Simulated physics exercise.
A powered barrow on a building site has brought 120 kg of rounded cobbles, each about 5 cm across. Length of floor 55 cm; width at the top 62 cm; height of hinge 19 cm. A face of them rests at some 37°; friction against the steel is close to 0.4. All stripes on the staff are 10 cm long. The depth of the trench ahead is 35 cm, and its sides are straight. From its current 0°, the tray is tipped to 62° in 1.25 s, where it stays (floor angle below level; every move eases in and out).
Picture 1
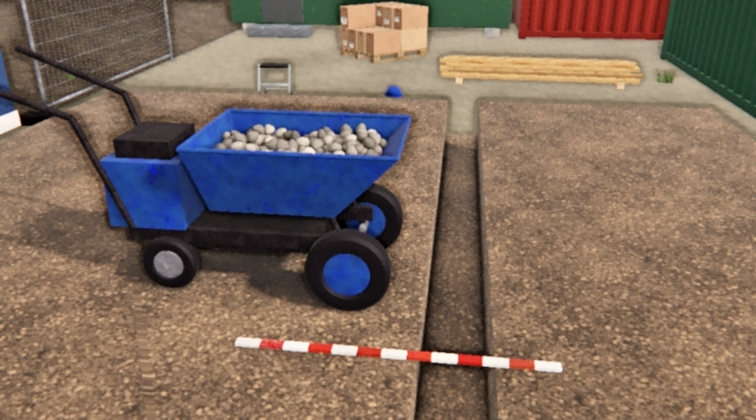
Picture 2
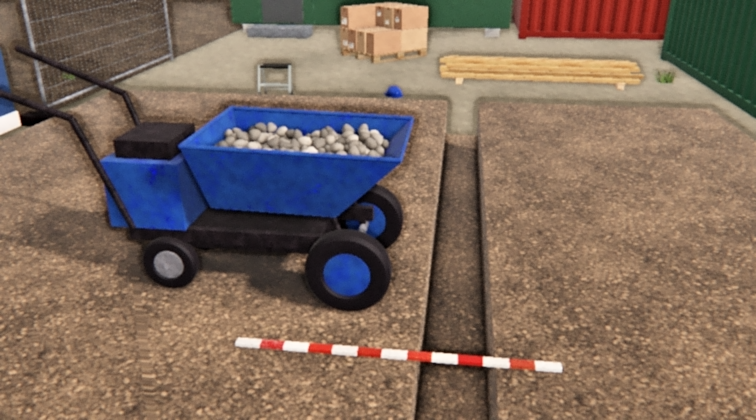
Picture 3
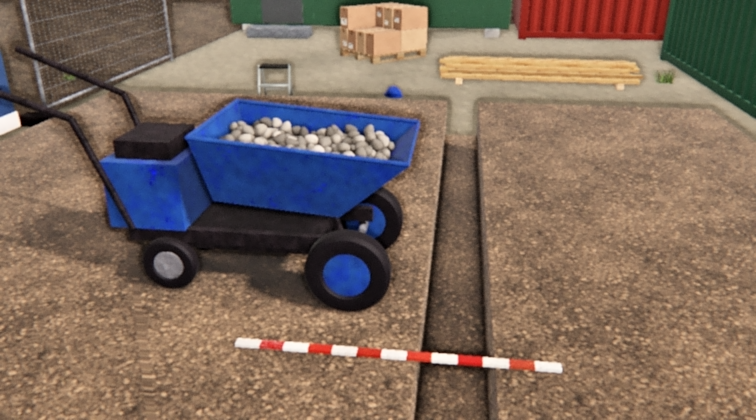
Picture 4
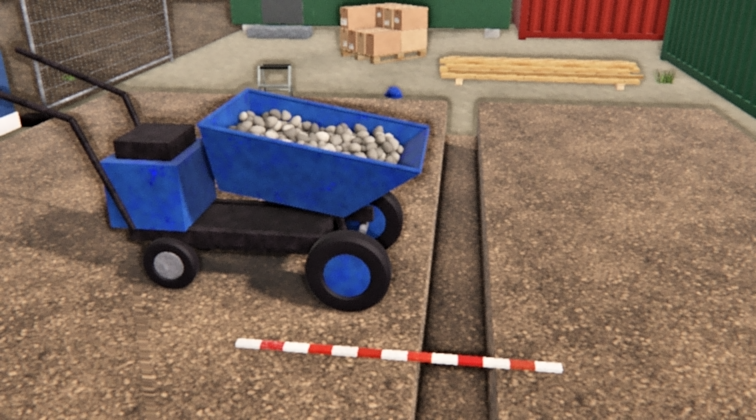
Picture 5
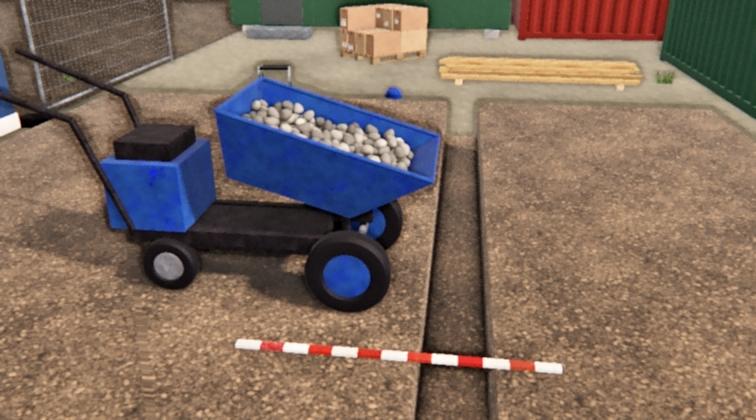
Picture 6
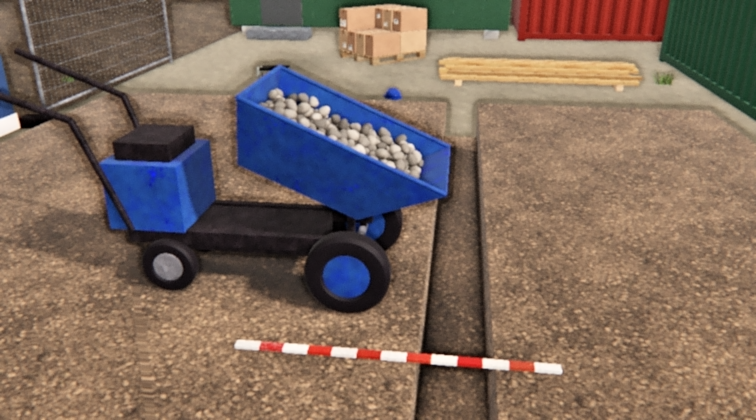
At first, a blue powered barrow loaded with rounded grey stones stands still on brown ground, its tray level, beside a narrow trench and a red-and-white striped staff. Then the tray's left end rises and its right lip lowers toward the trench side, tilting steadily steeper while the stones stay heaped inside.
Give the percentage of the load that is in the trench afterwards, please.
Near 30 per cent of the load.
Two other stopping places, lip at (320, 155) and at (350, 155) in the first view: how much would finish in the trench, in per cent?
It'd be around 95 per cent and after that around 70 per cent.
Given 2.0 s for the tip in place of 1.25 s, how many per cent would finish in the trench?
Expected share: Around 40%.
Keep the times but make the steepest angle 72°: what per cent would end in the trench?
Then close to 25 per cent.
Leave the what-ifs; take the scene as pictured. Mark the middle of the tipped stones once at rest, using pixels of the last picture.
Centre estimate: Around (525, 286).
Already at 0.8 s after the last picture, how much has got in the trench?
About 0%.
Then, 0.4 s after the last picture the floor is at 52°, 100 % in the tray; the foremost stones are at (468, 215).
Then, 0.8 s after the last picture the floor is at 62°, 73 % in the tray, 2 % in the trench, 26 % past the trench; the foremost stones are at (563, 288).
Then, 1.2 s after the last picture the floor is at 62°, 36 % in the tray, 2 % in the trench, 62 % past the trench; the foremost stones are at (669, 312).
Then, 3.1 s after the last picture the floor is at 62°, 0 % in the tray, 30 % in the trench, 70 % past the trench; the foremost stones are at (739, 283).
